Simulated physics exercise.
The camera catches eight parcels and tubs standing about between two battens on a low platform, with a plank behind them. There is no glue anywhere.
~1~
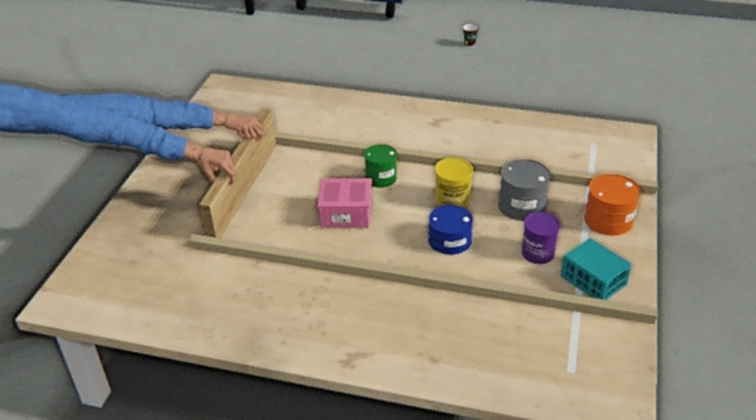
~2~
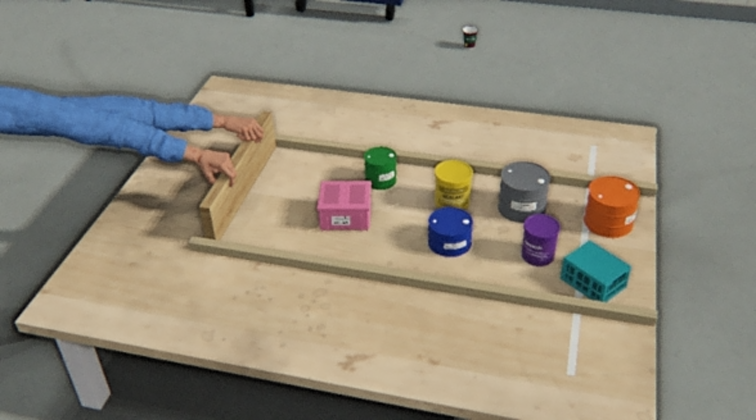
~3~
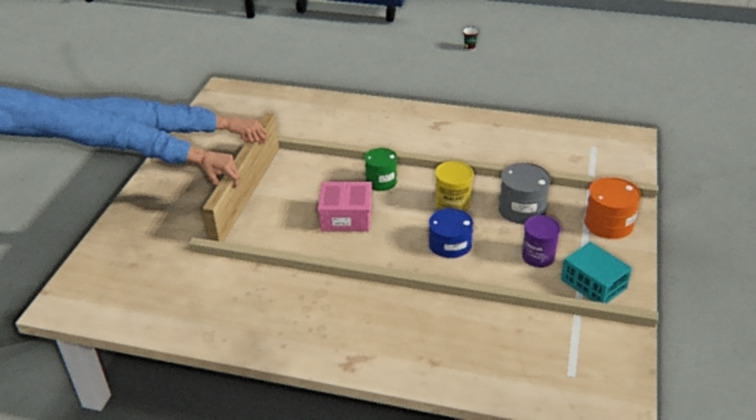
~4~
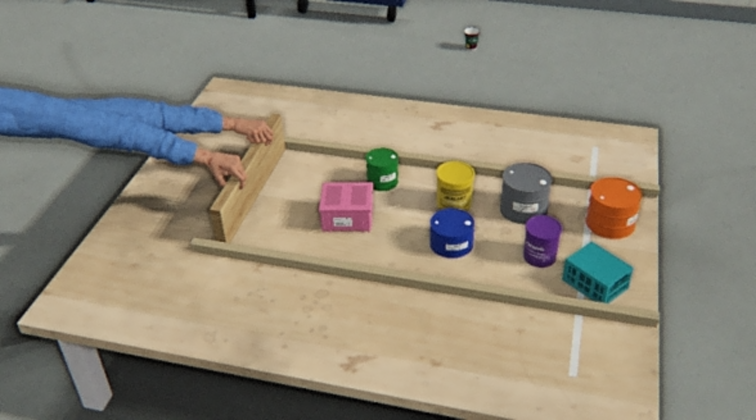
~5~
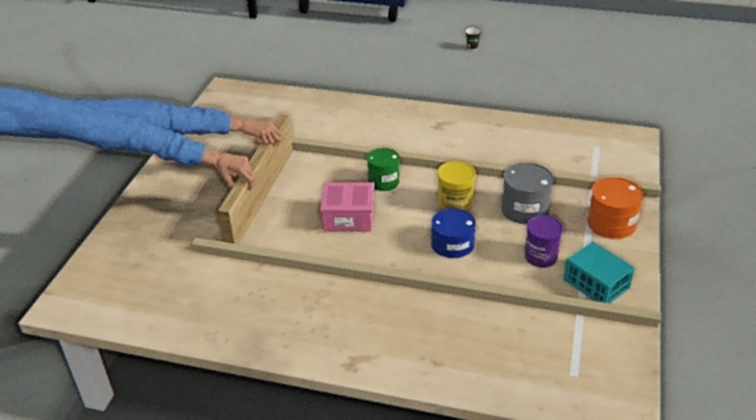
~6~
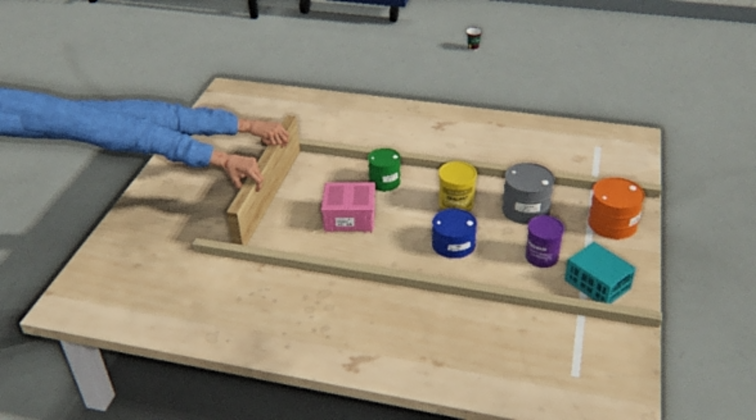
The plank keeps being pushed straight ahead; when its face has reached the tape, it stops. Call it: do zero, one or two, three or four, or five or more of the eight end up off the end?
Three or four end up off it.
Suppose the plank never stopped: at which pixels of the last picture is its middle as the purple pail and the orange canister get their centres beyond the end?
Middle approx. at (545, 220), then approx. at (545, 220).
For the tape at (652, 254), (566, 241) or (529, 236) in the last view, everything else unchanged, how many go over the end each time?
Tallies in the order asked: 8, 3, 0.
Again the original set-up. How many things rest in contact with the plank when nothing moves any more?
Contact count: 3.
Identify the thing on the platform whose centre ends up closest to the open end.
The foremost one is the grey canister.
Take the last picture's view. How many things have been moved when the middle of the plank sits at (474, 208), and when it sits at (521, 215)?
7, then 8.
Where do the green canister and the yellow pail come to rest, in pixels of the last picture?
Final positions - green canister around (611, 198), yellow pail around (611, 218).
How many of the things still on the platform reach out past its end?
The count is 1.
Soon after, none off yet; orange canister at rest near (616, 208); turquoise crate at rest near (600, 274); purple pail at rest near (544, 242).
After that, none off yet; orange canister at rest near (616, 208); turquoise crate displaced a little near (613, 278); purple pail displaced about its own width near (589, 247).
In the end, the number that fall off is three or four; gone, blue canister, purple pail, turquoise crate and orange canister.
